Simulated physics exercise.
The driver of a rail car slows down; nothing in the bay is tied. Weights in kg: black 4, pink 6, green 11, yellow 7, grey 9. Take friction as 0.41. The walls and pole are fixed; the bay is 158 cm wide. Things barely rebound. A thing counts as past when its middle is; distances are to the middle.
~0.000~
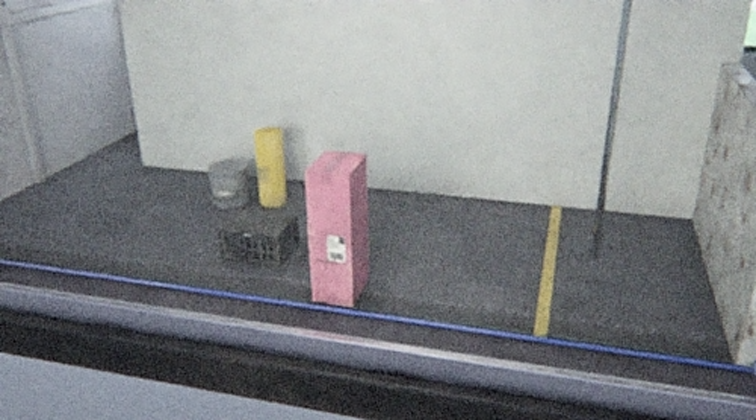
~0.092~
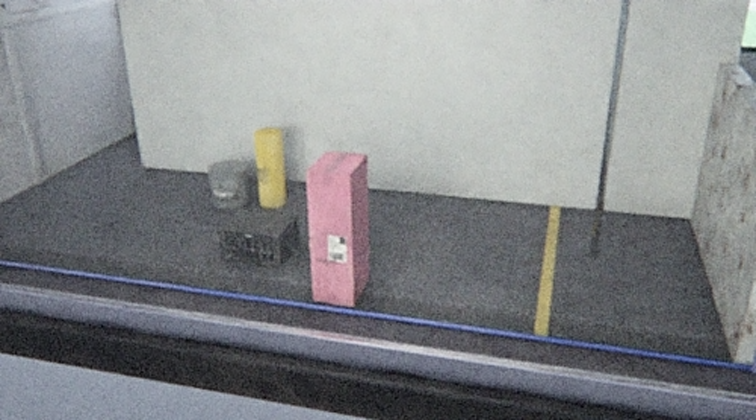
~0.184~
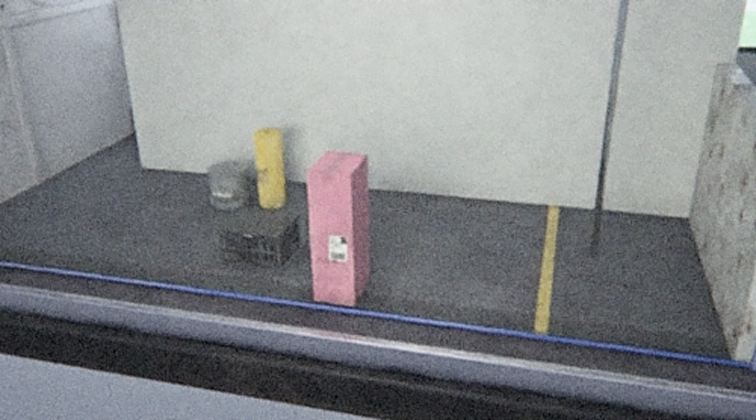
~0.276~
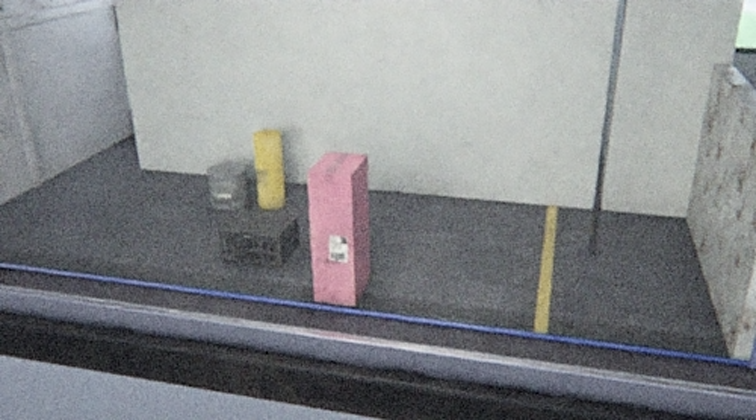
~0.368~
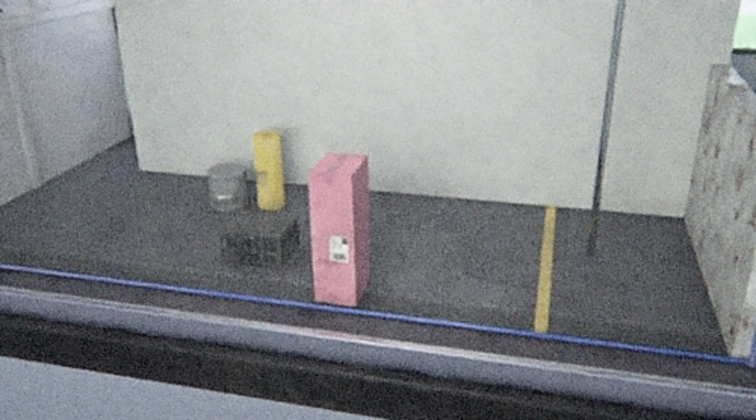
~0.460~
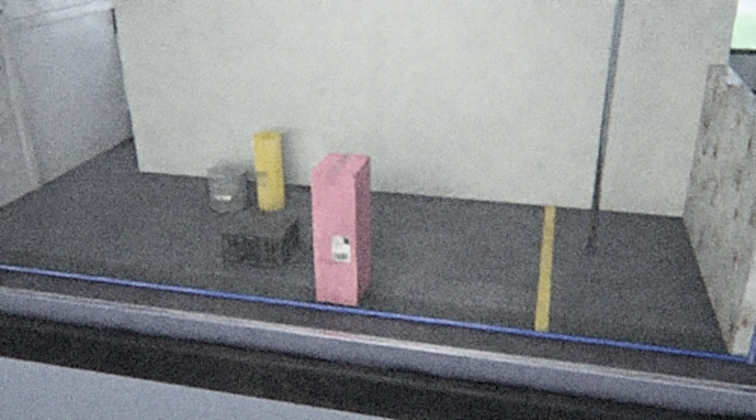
A pink tall box stands near a yellow roll in a bay, and almost nothing moves.
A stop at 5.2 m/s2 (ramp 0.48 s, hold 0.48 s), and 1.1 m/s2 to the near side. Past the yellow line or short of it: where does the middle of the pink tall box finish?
Here the pink tall box rests short of the yellow line.
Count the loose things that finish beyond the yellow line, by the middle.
0 of them.
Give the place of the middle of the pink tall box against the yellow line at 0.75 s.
About 90 cm short of it.
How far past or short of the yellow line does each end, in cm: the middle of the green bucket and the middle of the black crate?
Green bucket 80 short, black crate 130 short.
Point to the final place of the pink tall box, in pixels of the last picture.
Around (506, 294).
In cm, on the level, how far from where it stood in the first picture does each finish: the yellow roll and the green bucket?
About: Yellow roll 70, green bucket 35.
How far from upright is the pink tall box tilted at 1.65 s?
It is tilted some 90°.
After 0.75 s the pink tall box is 92 cm short of the yellow line, tilted 15°, near (362, 229) in the last picture's view; the yellow roll 177 cm short of the yellow line, tilted 15°.
After 1.15 s the pink tall box is 37 cm short of the yellow line, tilted 90°, near (469, 287) in the last picture's view.
After 1.65 s the pink tall box is 19 cm short of the yellow line, tilted 90°, near (506, 294) in the last picture's view.
At rest, 1.9 s, black crate stops short of the yellow line; pink tall box stops short of the yellow line; green bucket stops short of the yellow line; yellow roll stops short of the yellow line; grey bucket stops short of the yellow line.
